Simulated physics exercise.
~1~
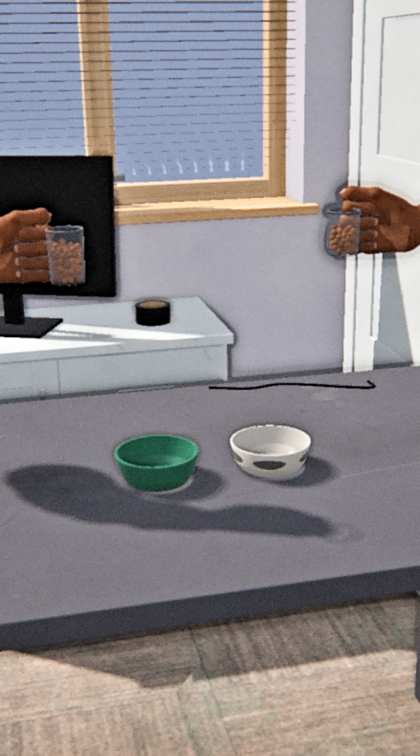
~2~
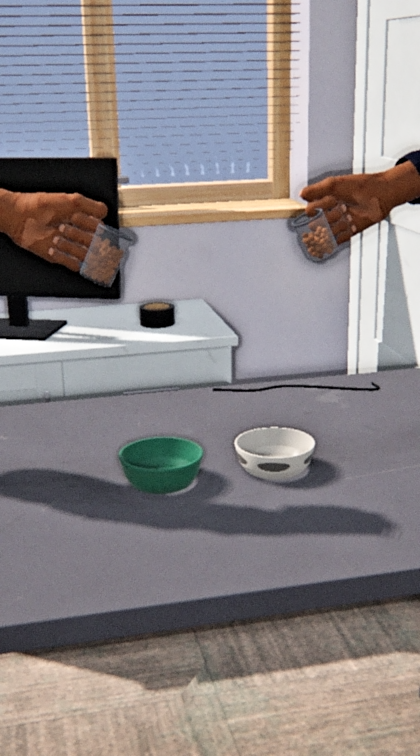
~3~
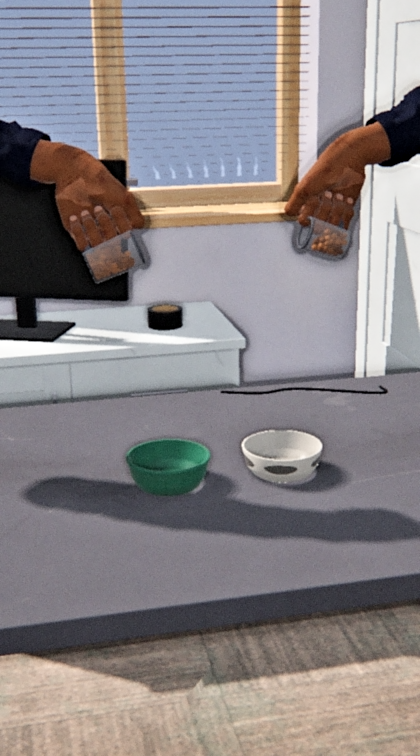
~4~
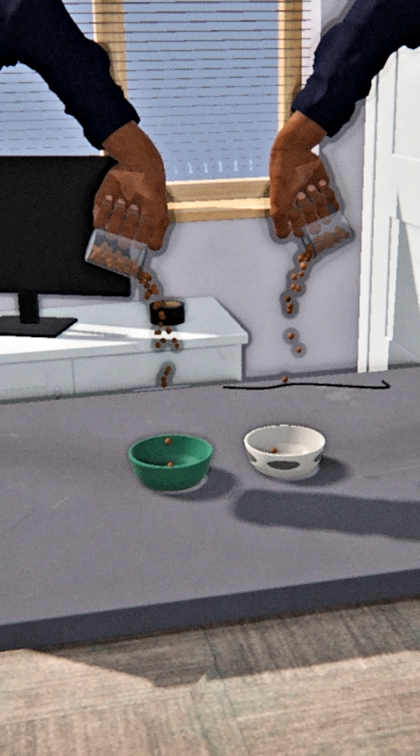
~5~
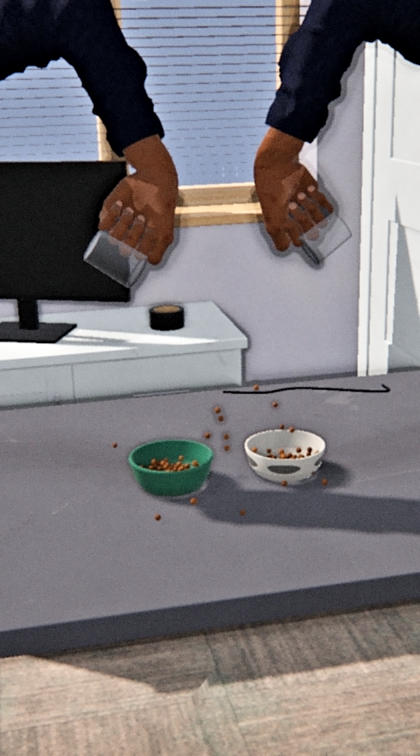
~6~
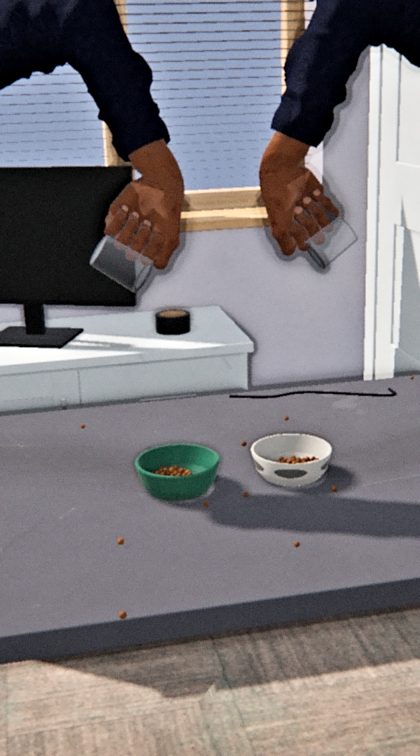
In the video, two hands holding clear cups of small brown pellets move inward above a green bowl and a white bowl on a gray table, then tip the cups over, and most pellets land in the bowls while a few scatter across the tabletop.
